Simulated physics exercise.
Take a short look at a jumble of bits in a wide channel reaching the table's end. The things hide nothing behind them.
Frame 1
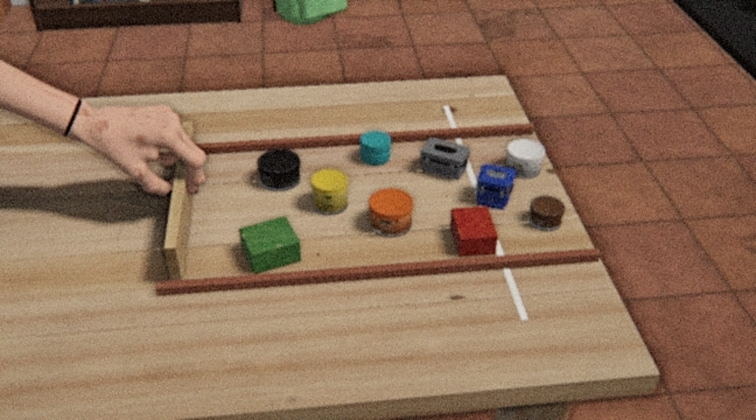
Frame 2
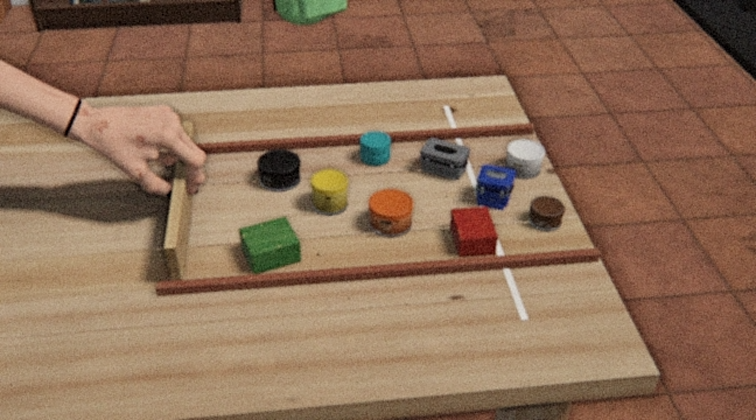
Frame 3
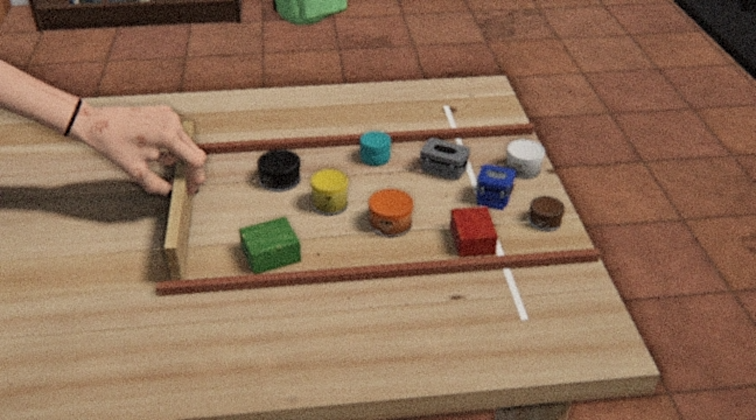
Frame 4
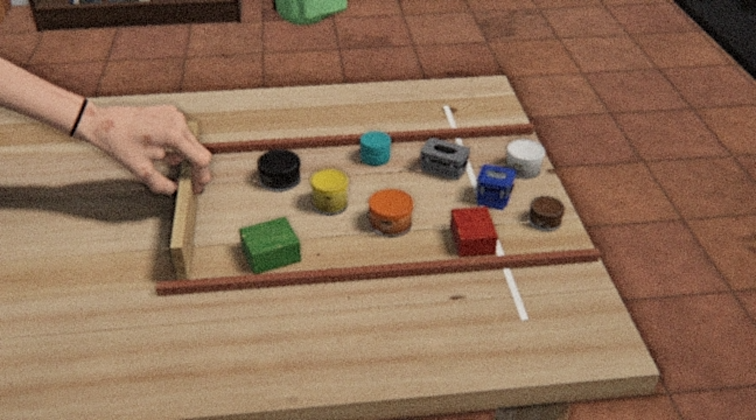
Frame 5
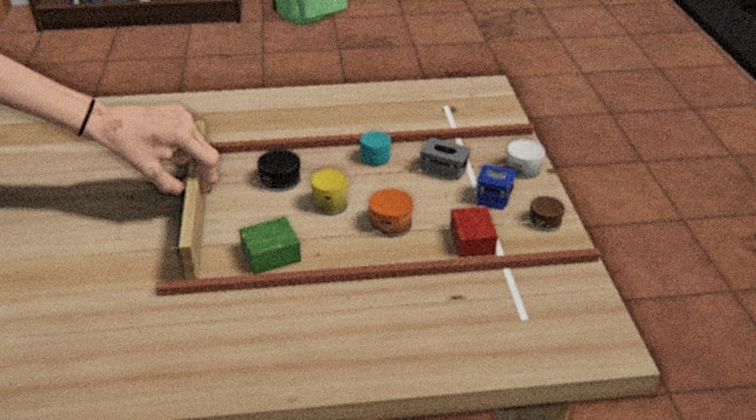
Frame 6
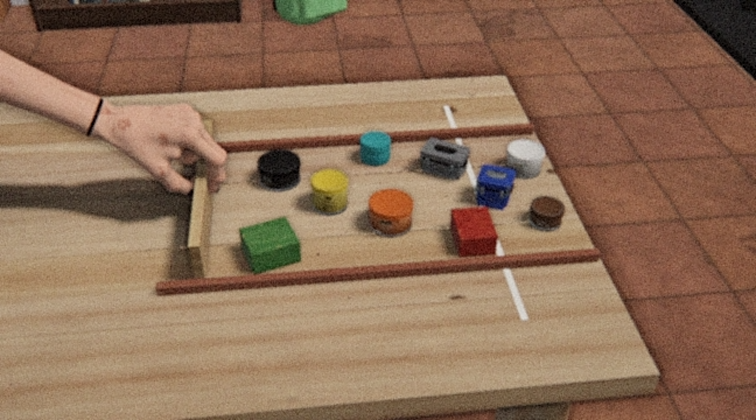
A hand slides a wooden board slightly right toward scattered colourful pots and blocks.
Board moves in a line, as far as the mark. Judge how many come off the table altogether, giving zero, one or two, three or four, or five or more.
My judgement: One or two.
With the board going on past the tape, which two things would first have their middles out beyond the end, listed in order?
The order is the white pot, then the brown pot.
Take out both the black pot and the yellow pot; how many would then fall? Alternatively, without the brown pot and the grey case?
1, then 0.
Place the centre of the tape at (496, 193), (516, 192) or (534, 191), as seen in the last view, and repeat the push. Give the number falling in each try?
2, 4, 5.
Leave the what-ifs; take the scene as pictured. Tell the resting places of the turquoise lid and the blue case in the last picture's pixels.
The first one ends at (476, 139), the second at (529, 186).
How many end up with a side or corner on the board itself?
5 are in contact with it.
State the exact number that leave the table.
Altogether the count is 2.
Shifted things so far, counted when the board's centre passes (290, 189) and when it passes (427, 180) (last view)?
2 and 8.
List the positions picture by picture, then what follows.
The first frame shows white pot (524, 159); brown pot (547, 213); blue case (495, 186); board (183, 196); tape (478, 194).
The second frame shows brown pot (546, 214); turquoise lid (375, 149).
The third frame shows blue case (495, 187); grey case (445, 160).
The fourth frame shows white pot (524, 159); black pot (280, 171).
The fifth frame shows brown pot (546, 214); red block (473, 232).
The sixth frame shows white pot (524, 159); brown pot (546, 214); blue case (495, 187); board (203, 195); tape (478, 194).
A little later, none off yet; white pot at rest near (524, 159); brown pot at rest near (546, 214); blue case at rest near (495, 187).
When it is over, the number that fall off is one or two; down, brown pot and white pot.
